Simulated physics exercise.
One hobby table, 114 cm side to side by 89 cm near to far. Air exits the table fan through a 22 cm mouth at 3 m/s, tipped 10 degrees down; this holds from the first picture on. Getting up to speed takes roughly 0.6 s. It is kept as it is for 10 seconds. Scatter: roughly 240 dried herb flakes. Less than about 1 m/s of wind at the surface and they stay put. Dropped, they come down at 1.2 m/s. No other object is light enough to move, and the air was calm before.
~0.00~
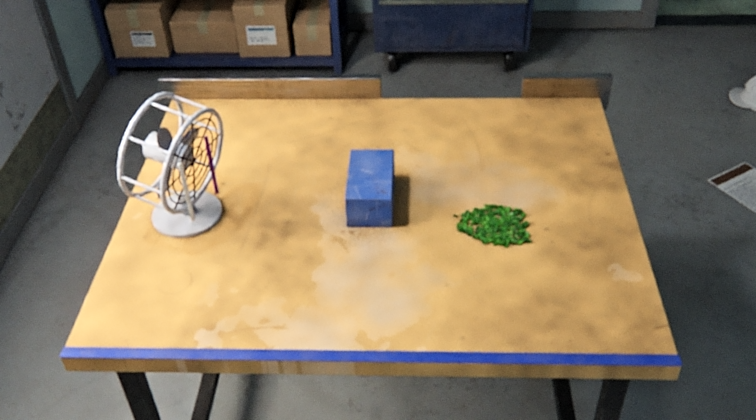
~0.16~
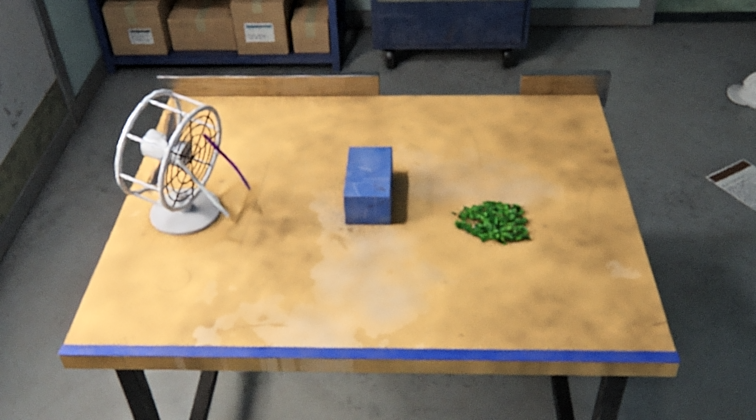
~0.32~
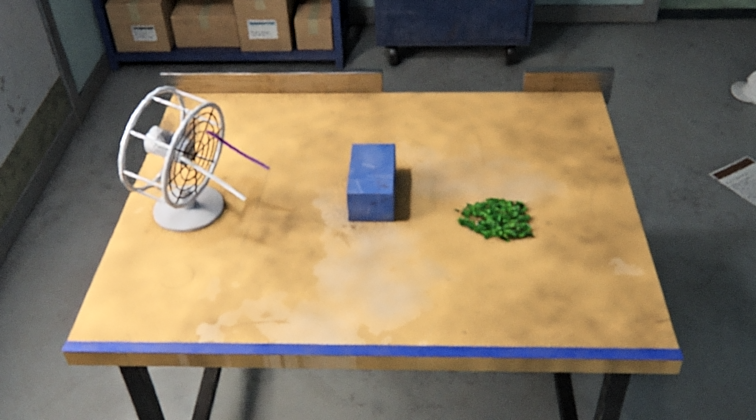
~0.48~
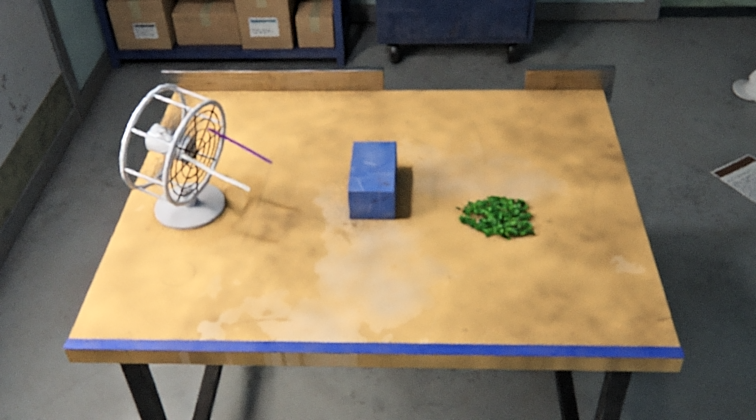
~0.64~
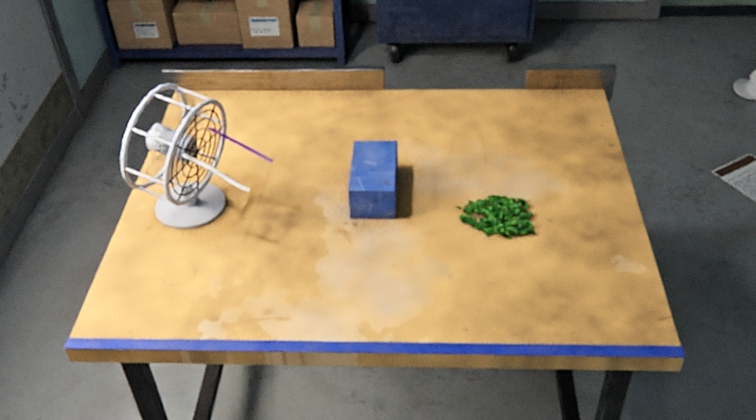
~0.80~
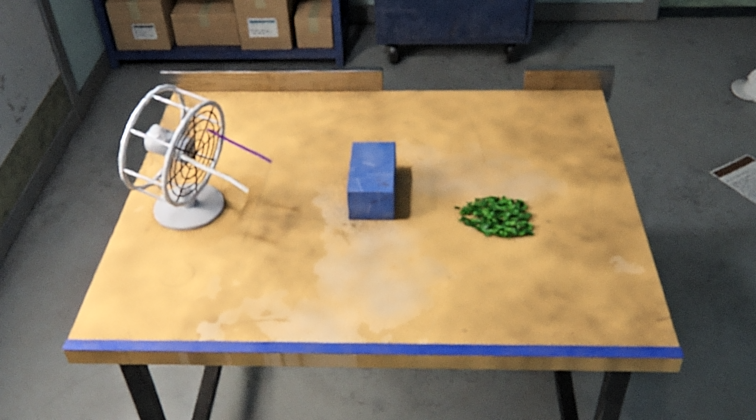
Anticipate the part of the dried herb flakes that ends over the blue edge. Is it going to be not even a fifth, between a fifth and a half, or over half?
Less than a fifth.
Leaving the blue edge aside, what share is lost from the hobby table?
About 50 %.
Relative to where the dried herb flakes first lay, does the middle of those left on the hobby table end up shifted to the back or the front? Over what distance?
It drifted backwards, around 10 cm in all.
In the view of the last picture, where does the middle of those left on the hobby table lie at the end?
Centre point: About (546, 193).
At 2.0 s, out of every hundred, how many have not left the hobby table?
That works out to roughly 60 % remaining.
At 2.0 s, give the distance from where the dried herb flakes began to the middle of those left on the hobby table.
Roughly 10 centimetres.
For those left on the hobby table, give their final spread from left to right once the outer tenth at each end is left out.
The middle group spans some 30 cm.
After 2.0 s, 0 % are over the blue edge; the middle of those still in play is near (538, 194); 39 % have settled or left.
After 3.2 s, 0 % are over the blue edge; the middle of those still in play is near (530, 194); 43 % have settled or left.
After 5.5 s, 0 % are over the blue edge; the middle of those still in play is near (536, 190); 51 % have settled or left.
After 10.0 s, at the end, 0 % are over the blue edge; the middle of those still in play is near (546, 193).
